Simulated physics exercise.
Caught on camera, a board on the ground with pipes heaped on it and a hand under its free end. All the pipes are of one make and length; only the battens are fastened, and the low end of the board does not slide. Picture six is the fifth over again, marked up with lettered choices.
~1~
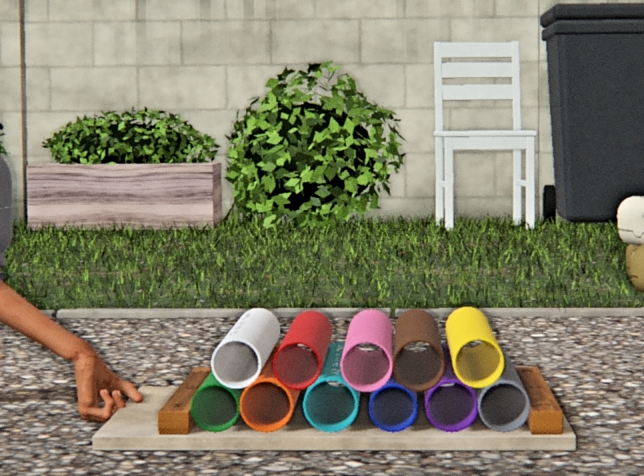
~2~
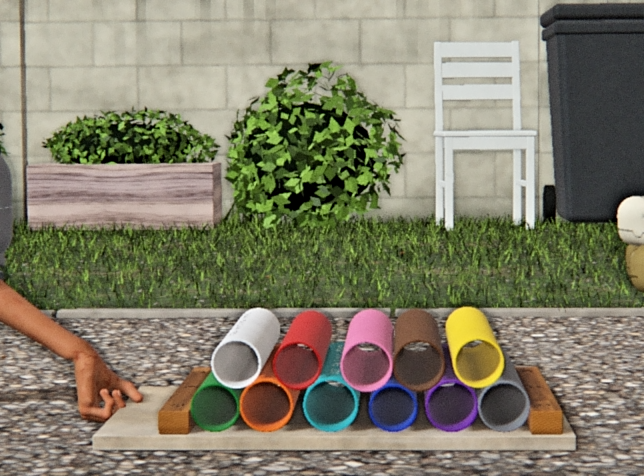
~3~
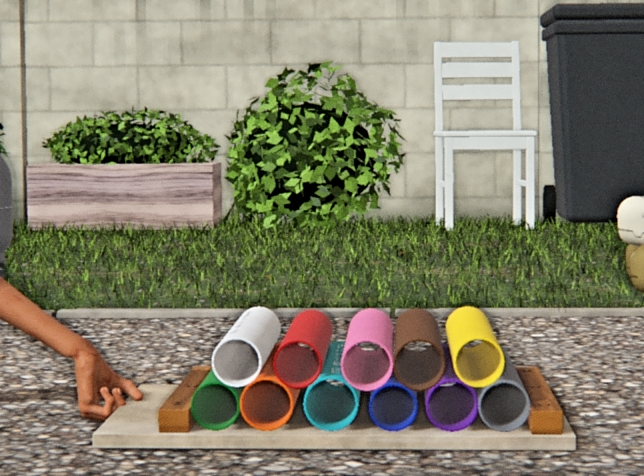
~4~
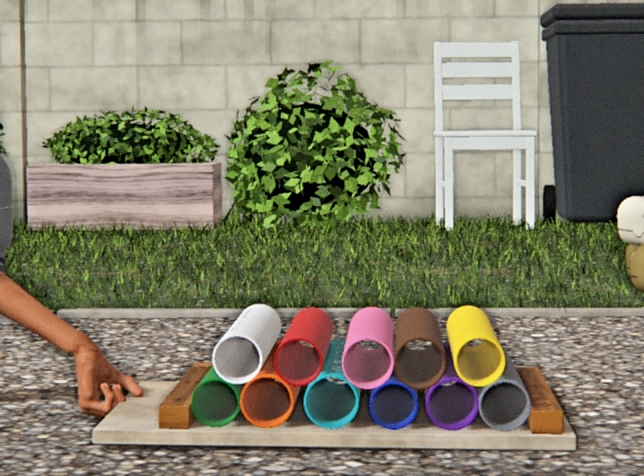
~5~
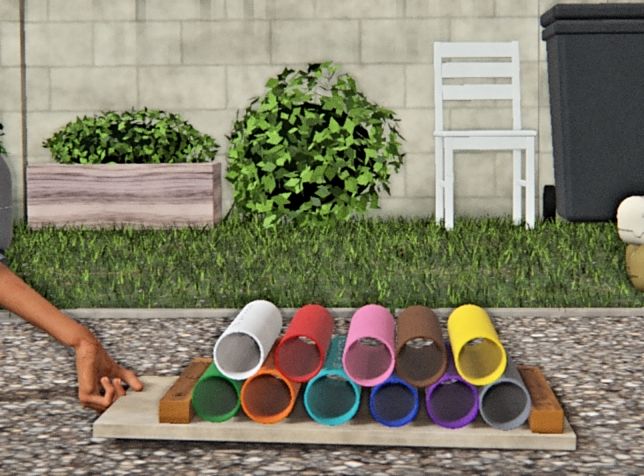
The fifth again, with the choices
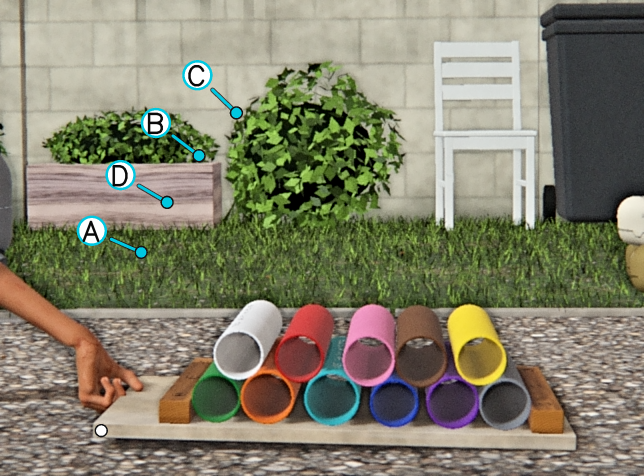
On gravel beside a lawn, a hand slightly raising the left end of a board stacked with colourful pipes between wooden battens.
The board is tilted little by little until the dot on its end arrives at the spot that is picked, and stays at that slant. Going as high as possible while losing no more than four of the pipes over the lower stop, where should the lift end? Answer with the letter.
Lift it to D and no more.
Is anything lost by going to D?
Yes.
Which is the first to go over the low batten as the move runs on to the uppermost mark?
First is the yellow one.
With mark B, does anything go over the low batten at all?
Yes.
On the marked copy, A at (141, 253); B at (199, 156); C at (237, 113); D at (167, 203); the white dot at (101, 430).
Taking D. A third of the way, board at 18°.
Two thirds of the way, board at 31°.
When it is over, board at 31°, three over the low batten (brown, pink, yellow).
As for the rest, A three over the low batten (brown, pink, yellow); B five over the low batten; C five over the low batten.
